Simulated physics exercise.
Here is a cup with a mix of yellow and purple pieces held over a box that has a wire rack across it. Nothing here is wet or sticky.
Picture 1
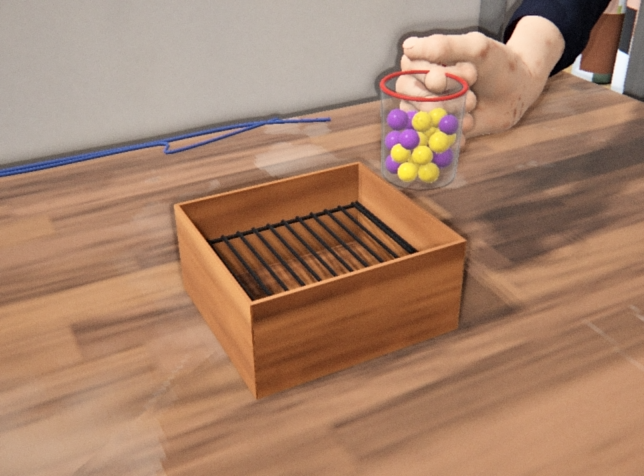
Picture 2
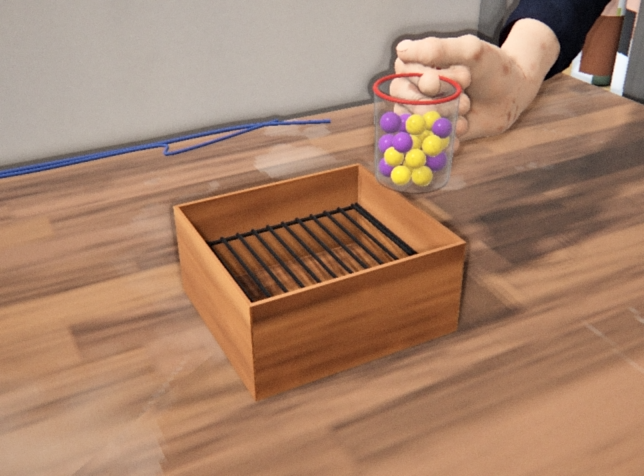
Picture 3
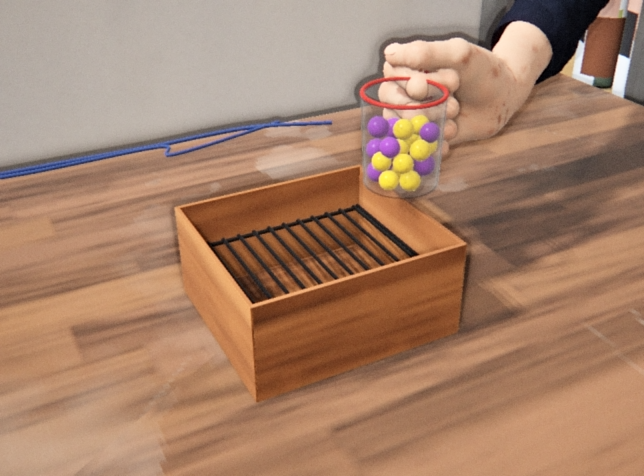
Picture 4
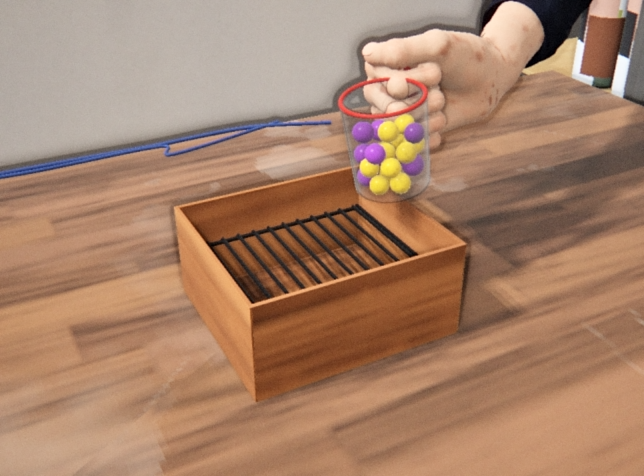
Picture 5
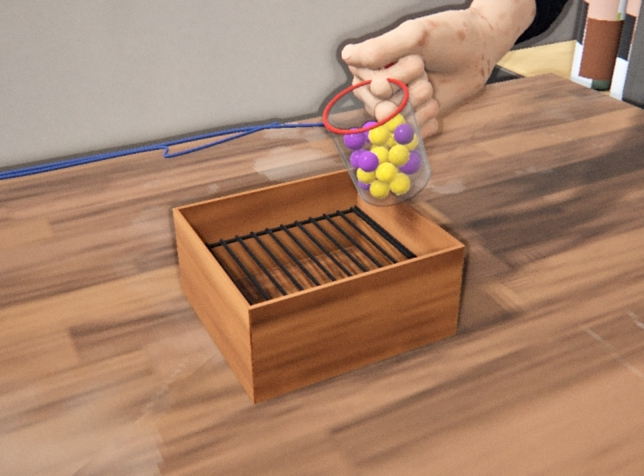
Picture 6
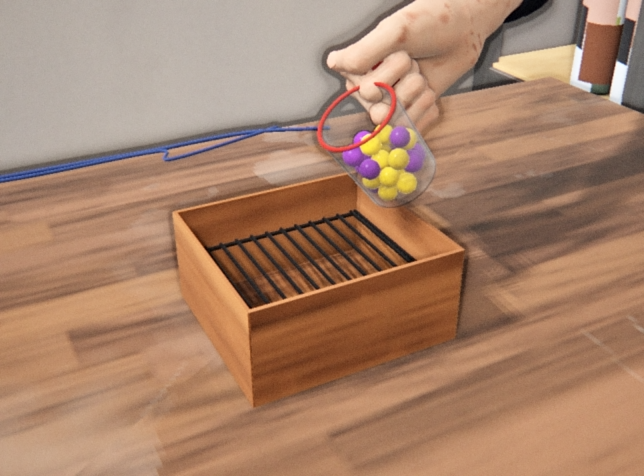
On a wooden tabletop, a hand holds a clear, red-rimmed cup of yellow and purple balls near an open wooden box with a dark wire rack, moves it slightly left, then tilts it leftward above the box's back corner.
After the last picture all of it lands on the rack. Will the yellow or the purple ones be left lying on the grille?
Yellow: They stay on top. Purple: They stay on top.
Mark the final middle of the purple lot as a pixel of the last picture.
At about (280, 261).
Then, 0.49 s after the last picture, yellow ones, all in the cup; purple ones, all in the cup.
Then, 0.92 s after the last picture, yellow ones, about two thirds in the cup, about a third on or over the wires; purple ones, nearly all in the cup, a small part on or over the wires.
Then, 1.28 s after the last picture, yellow ones, all on or over the wires; purple ones, all on or over the wires.
At rest, yellow ones, all on the wires, none under the rack; purple ones, all on the wires, none under the rack.
